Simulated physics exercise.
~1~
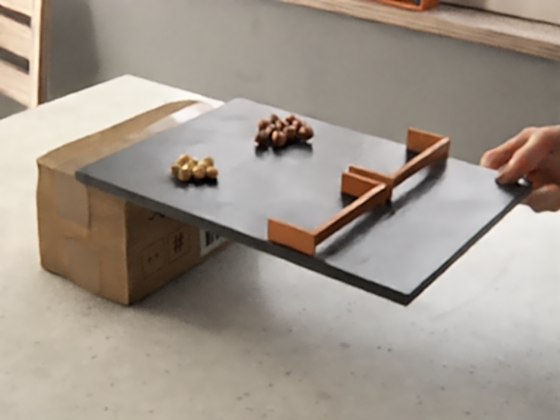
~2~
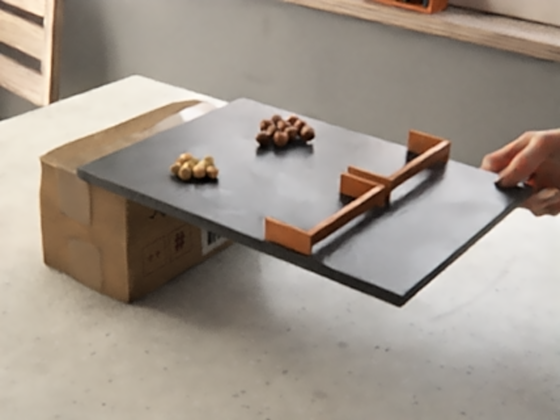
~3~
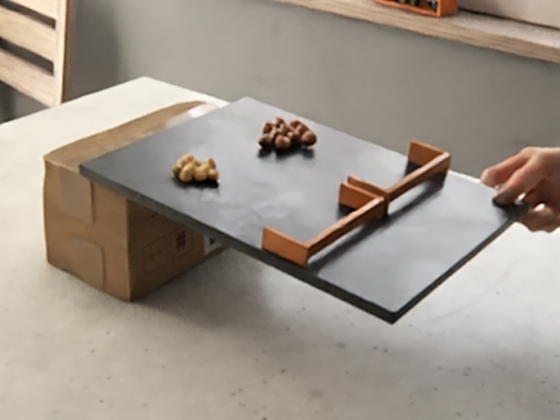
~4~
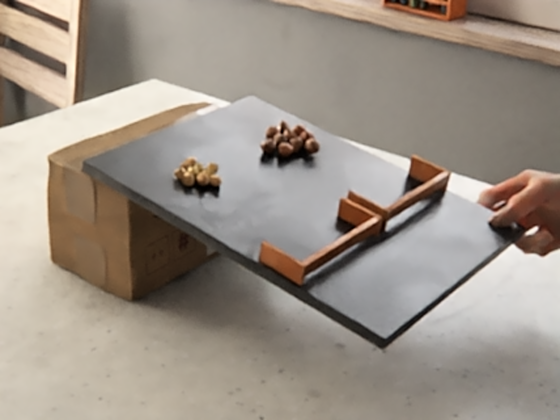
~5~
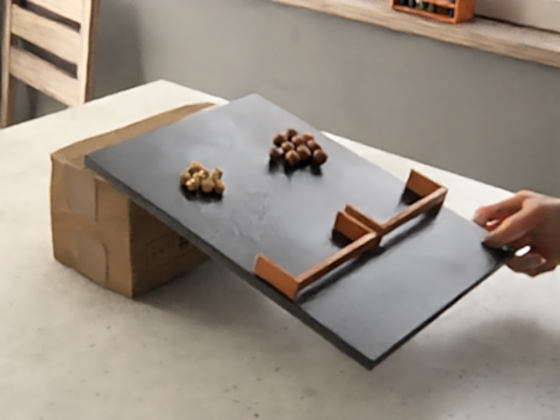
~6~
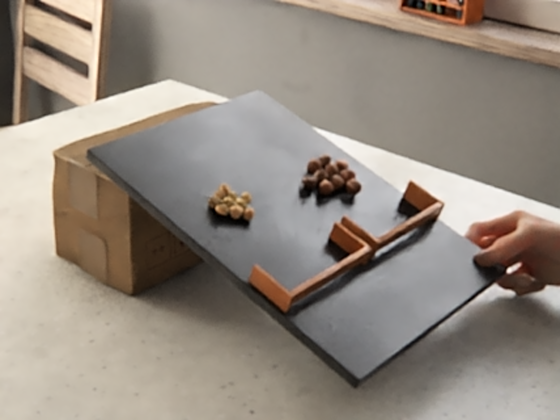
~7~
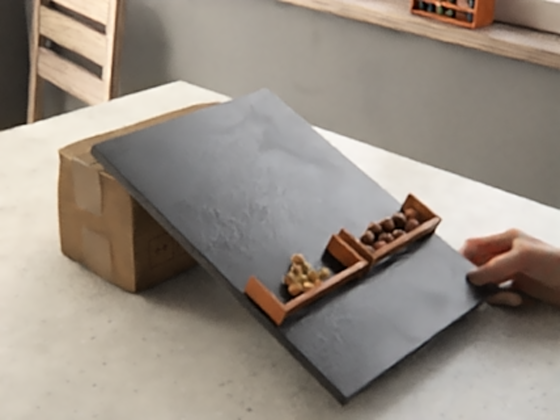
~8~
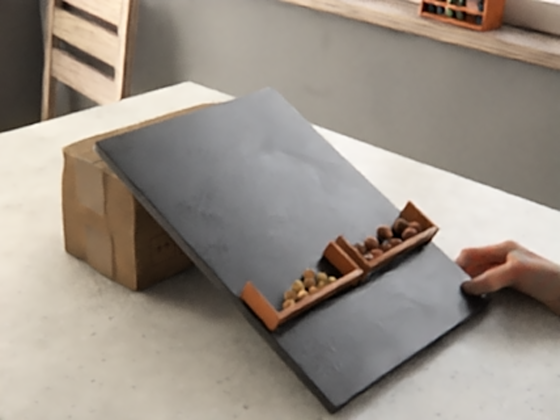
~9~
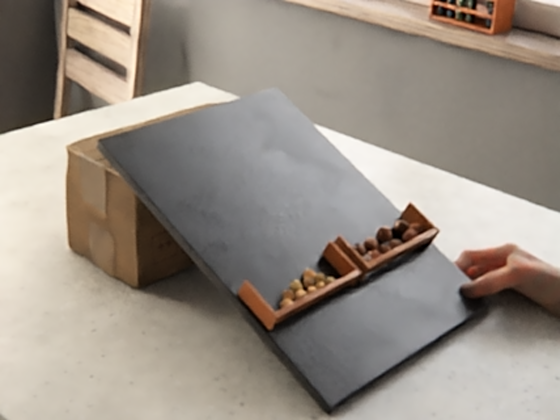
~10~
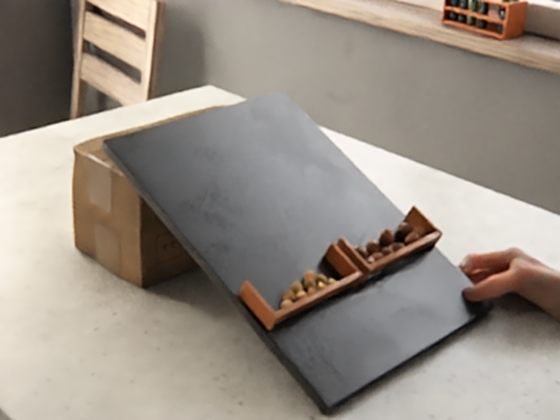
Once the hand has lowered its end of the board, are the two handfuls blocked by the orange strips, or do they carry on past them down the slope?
Both are blocked. The pale handful in front and the brown handful at the back each end up gathered behind an orange strip.
